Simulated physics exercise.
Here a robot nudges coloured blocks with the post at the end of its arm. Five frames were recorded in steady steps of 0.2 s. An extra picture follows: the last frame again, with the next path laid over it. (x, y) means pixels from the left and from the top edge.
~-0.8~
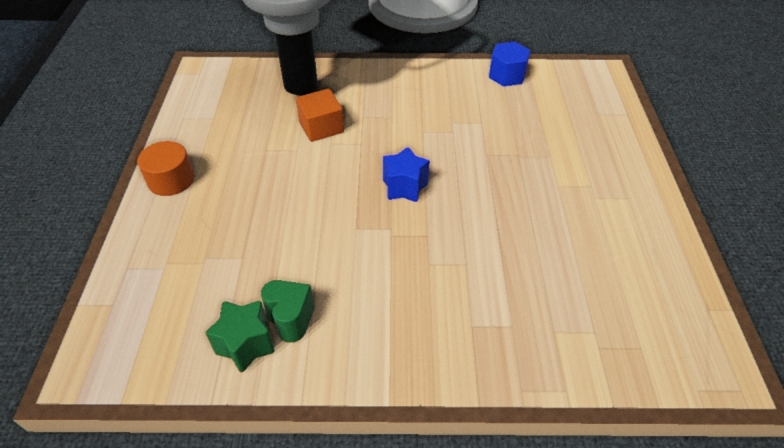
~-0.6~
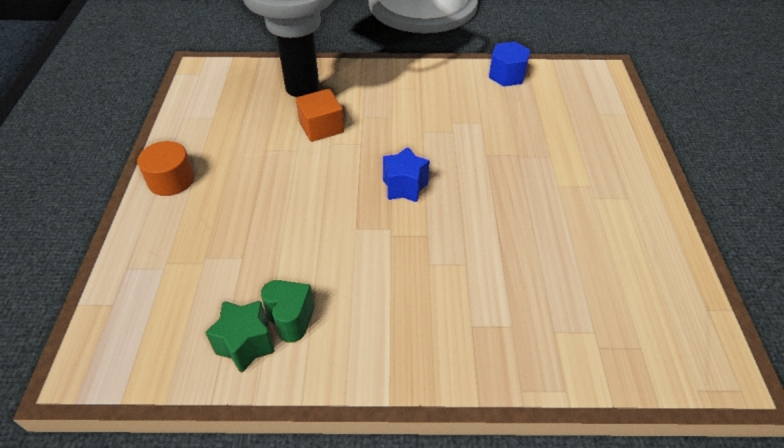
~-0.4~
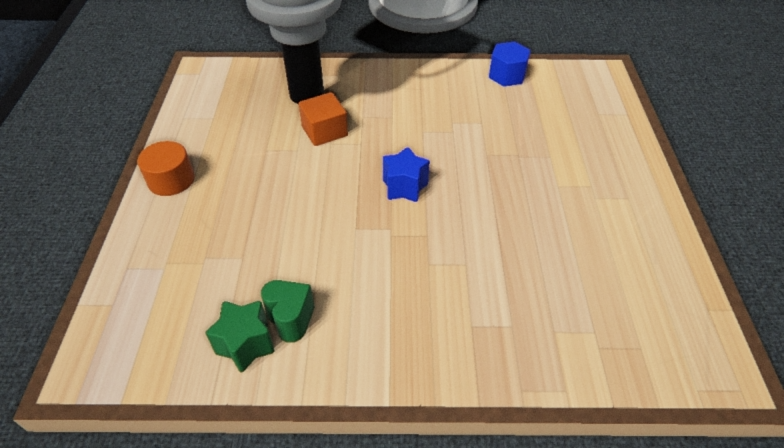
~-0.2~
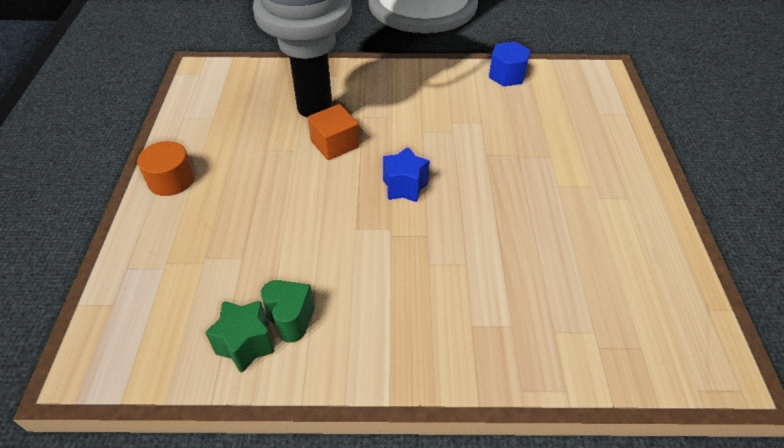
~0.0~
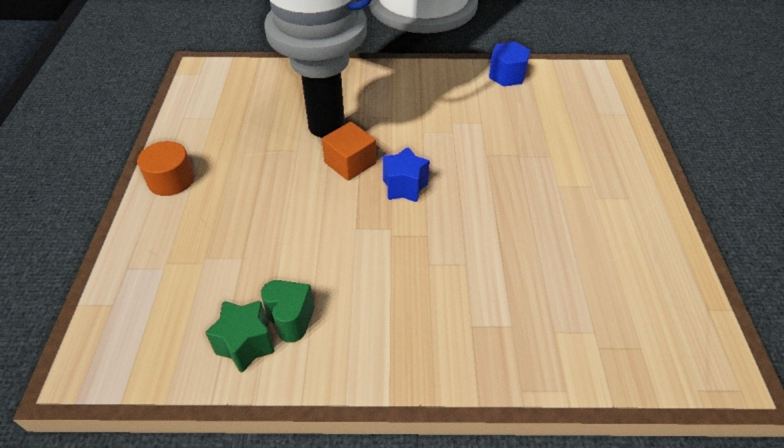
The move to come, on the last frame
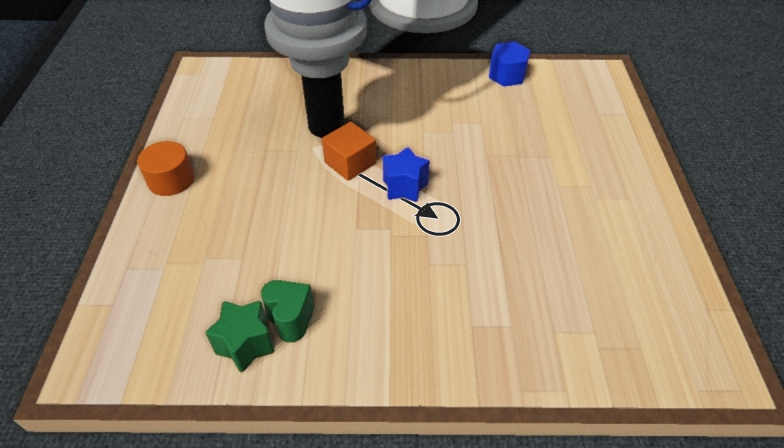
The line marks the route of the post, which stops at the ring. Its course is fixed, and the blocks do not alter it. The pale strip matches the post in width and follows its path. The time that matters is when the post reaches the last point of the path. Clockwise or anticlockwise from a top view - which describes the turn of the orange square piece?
Twists clockwise.
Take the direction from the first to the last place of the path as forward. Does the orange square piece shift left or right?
My answer: Right.
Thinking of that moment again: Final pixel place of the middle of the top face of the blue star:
Its top centre is at about (480, 193).
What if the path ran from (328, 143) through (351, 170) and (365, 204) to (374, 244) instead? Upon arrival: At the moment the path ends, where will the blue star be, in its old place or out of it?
By the last moment, the blue star will have left its place.
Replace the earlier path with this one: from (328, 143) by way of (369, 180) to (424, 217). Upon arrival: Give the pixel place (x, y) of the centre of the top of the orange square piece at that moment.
Roughly at (423, 227).
Path on the board, from (328, 143) via (354, 171) and (394, 194), ending at (438, 219).
On the path given first. One third of the way, post at (354, 156); orange square piece at (376, 170); blue star at (424, 173), turned 45° anticlockwise.
Two thirds of the way, post at (395, 179); orange square piece at (405, 200), turned 25° clockwise; blue star at (448, 184), turned 105° anticlockwise.
At the end, post at (440, 203); orange square piece at (426, 226), turned 75° clockwise; blue star at (480, 193), turned 140° anticlockwise.
